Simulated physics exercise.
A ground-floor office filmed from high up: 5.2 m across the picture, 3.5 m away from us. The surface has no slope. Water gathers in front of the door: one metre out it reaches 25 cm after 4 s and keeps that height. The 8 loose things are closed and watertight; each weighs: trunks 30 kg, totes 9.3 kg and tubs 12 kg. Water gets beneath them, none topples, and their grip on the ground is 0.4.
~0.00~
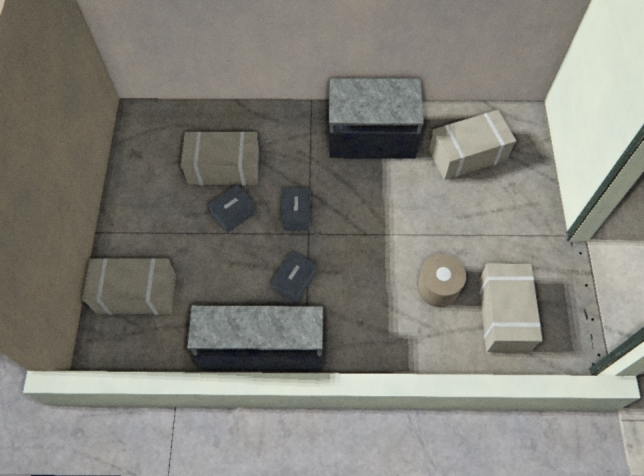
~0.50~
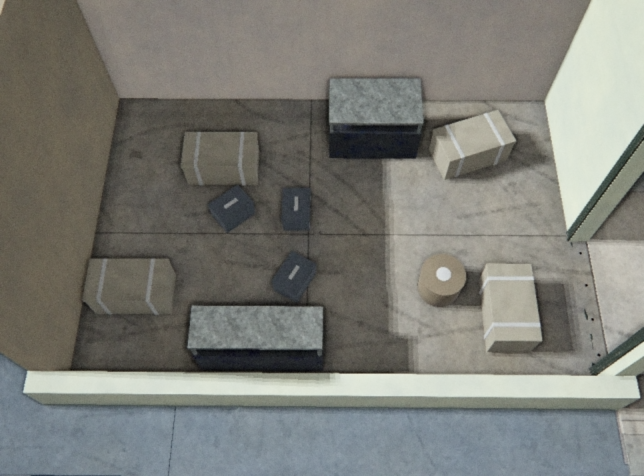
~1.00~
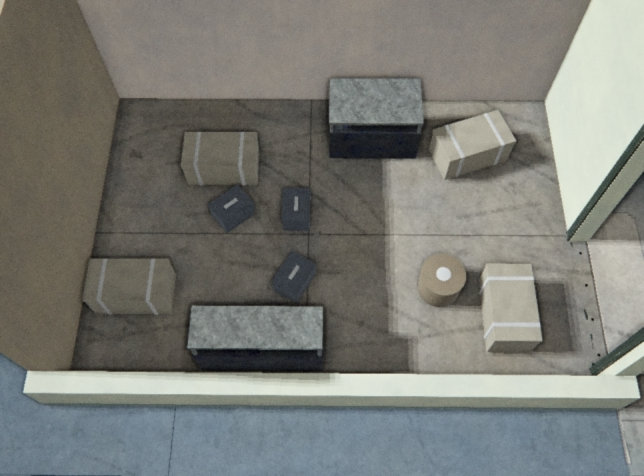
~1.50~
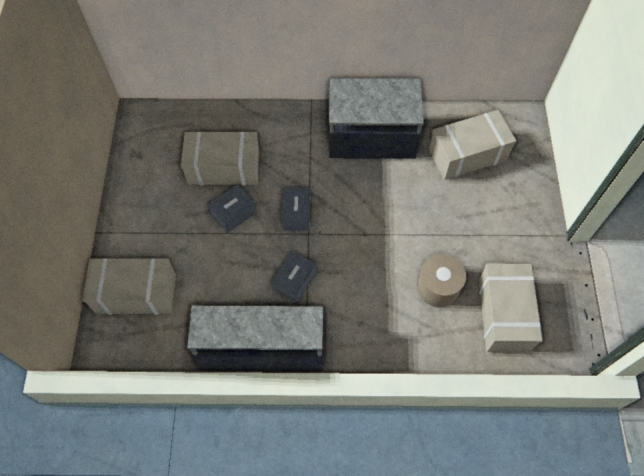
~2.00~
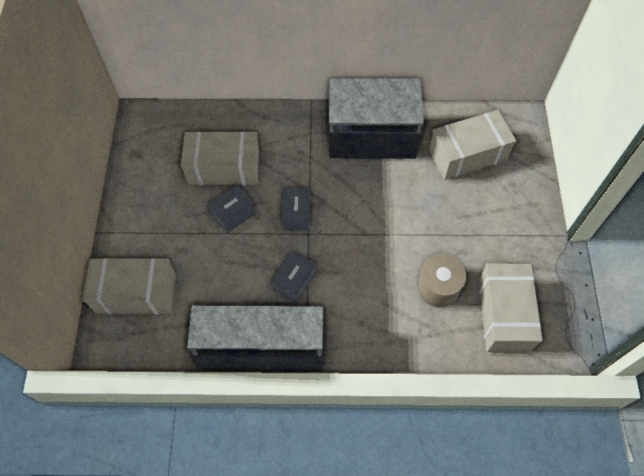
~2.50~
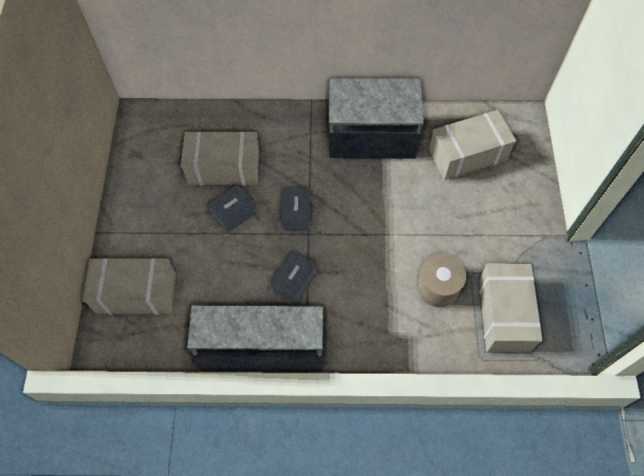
The clip opens on a high view of a walled room with scattered boxes, dark cases and two grey-topped counters, its floor dry. Bluish water spreads across the ground outside, then enters through the doorway at right and creeps toward the nearest box, while all the objects stay still.
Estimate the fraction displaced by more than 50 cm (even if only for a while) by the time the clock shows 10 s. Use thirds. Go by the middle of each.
Share: At least two thirds.
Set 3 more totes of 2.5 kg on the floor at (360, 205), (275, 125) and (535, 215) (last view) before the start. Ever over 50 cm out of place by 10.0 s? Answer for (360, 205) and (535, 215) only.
In turn: Over, under.
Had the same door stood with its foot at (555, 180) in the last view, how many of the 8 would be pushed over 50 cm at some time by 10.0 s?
Then 5.
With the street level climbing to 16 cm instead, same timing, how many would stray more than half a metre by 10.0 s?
In that case 2 of them.
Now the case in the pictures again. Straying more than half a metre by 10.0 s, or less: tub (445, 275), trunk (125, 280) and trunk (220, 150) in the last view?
In turn: Past it, less, more.
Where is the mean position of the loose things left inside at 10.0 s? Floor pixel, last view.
Around (205, 191).
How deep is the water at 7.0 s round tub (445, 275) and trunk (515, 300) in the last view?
About 12 and 9 cm.
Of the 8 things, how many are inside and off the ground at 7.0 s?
I count 3.
After 3.5 s 0 of 8 are over 50 cm from their spots; 0 afloat.
After 4.5 s 1 of 8 are over 50 cm from their spots; 0 afloat.
After 7.0 s 5 of 8 are over 50 cm from their spots; 3 afloat.
After 10.0 s 6 of 8 are over 50 cm from their spots, and 6 have been at some point; 7 afloat.
